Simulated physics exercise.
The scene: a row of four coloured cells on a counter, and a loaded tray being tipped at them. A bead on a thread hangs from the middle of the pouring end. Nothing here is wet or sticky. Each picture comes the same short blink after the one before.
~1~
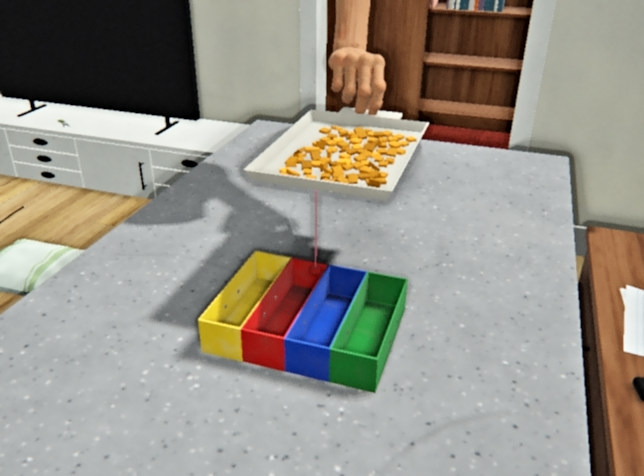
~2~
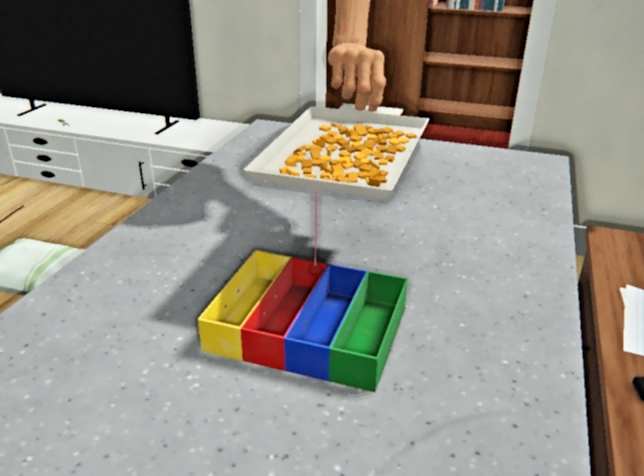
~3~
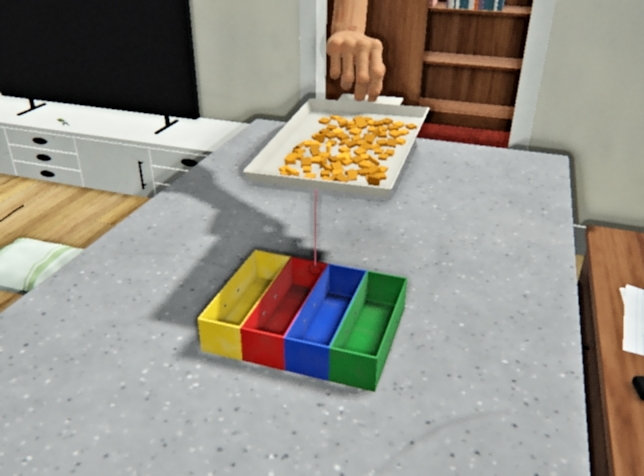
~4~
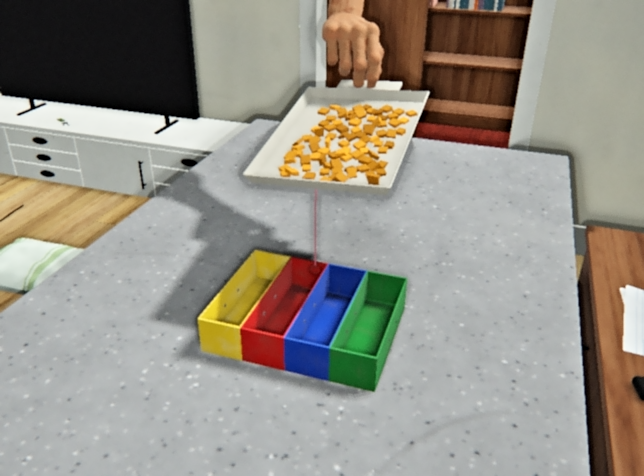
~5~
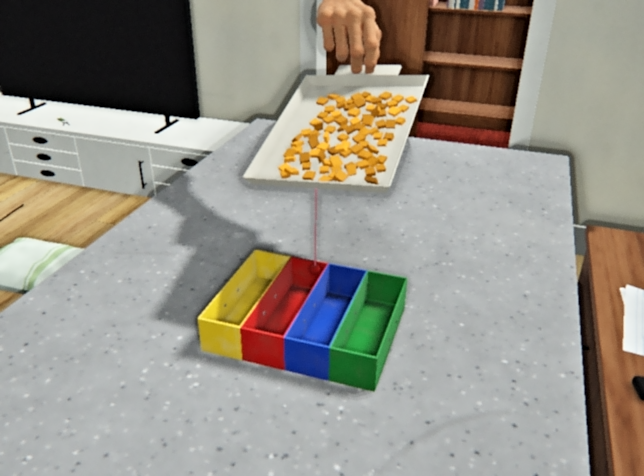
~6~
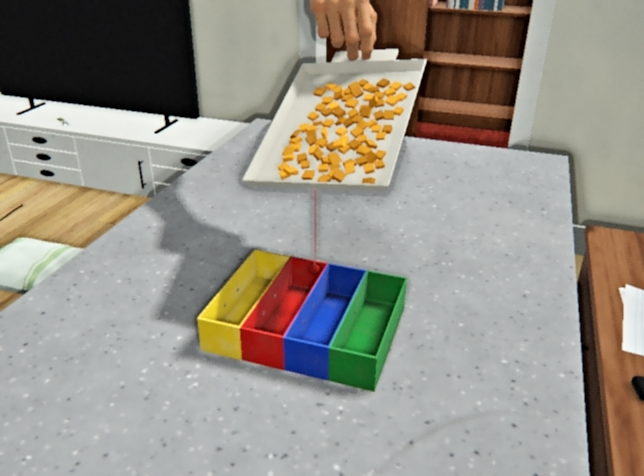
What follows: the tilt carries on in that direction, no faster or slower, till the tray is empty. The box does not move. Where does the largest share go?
The yellow cell gets the most.
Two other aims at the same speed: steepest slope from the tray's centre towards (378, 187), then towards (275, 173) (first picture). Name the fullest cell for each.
One: That green cell. Two: The cell in yellow.
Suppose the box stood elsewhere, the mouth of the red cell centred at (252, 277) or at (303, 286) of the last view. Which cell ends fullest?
In turn: The red one; that yellow cell.
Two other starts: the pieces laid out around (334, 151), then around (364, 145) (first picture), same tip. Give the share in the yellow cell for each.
Near 60 % and 50 %.
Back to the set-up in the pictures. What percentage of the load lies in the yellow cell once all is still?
Close to 50 per cent.
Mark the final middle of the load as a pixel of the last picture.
At about (252, 314).
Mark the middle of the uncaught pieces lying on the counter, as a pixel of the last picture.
Near (183, 306).
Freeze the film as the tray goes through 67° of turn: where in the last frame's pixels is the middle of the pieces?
Near (283, 175).
Shortly afterwards, tray tipped steeply; the bulk on the tray; a little falling or outside the box.
Next, tray tipped past a quarter turn; only a few on the tray; near half in the yellow cell; near a quarter in the red cell; a little in the blue cell; near a quarter falling or outside the box.
Some moments later, tray tipped past a quarter turn; near half in the yellow cell; near a quarter in the red cell; a little in the blue cell; near a quarter falling or outside the box.
In the end, tray tipped past a quarter turn; near half in the yellow cell; near a quarter in the red cell; a little in the blue cell; none at all in the green cell; near a quarter outside the box.
